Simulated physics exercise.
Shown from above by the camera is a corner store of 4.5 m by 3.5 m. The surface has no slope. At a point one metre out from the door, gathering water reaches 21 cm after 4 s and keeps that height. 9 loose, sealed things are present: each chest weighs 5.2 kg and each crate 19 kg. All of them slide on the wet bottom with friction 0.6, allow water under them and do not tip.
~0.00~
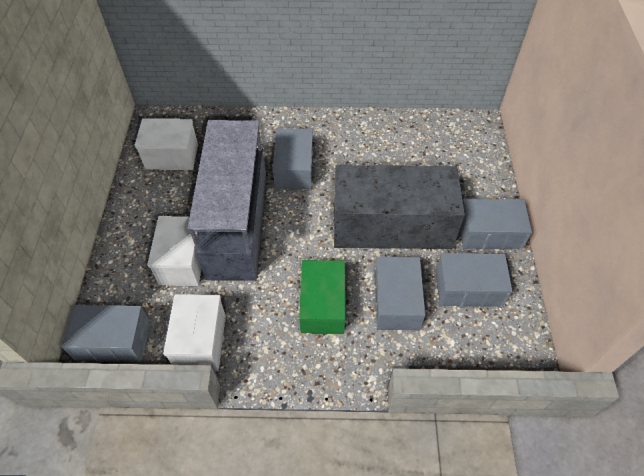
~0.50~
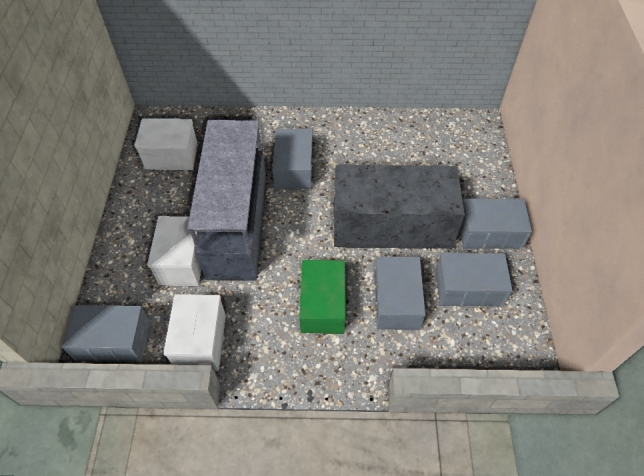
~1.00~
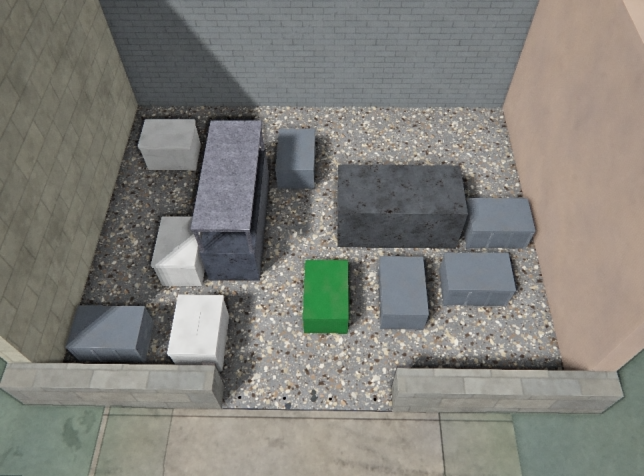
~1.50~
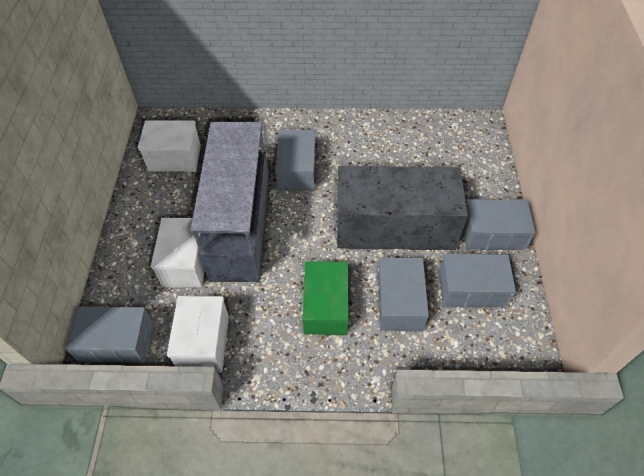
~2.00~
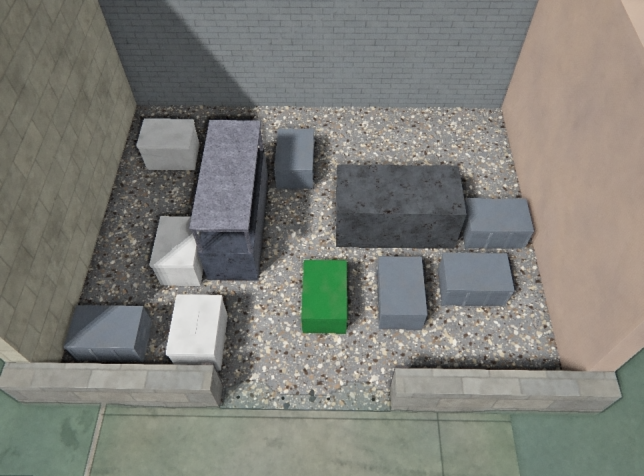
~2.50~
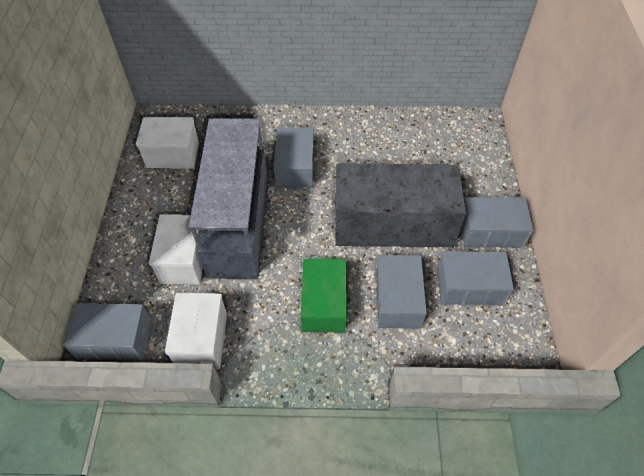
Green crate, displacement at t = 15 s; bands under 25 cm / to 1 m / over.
Over 1 m.
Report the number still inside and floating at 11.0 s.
9.
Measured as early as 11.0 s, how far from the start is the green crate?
Roughly 200 cm by then.
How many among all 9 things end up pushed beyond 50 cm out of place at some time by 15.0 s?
The total is 9.
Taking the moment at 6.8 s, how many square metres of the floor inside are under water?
13 m2.
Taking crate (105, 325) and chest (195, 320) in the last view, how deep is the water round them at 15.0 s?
Some 14 cm at the first, some 12 cm at the second.
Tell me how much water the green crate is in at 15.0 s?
About 16 cm.
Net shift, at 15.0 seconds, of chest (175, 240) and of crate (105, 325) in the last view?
They've ended up 120 cm and 100 cm away, in that order.
After 3.5 s the green crate is near (324, 283), 0.0 m from its start, aground; 0 afloat.
After 6.8 s the green crate is near (318, 148), 1.7 m from its start, aground; 3 afloat.
After 11.0 s the green crate is near (358, 130), 1.9 m from its start, afloat; 9 afloat.
After 15.0 s the green crate is near (360, 96), 2.4 m from its start, afloat; 9 afloat.
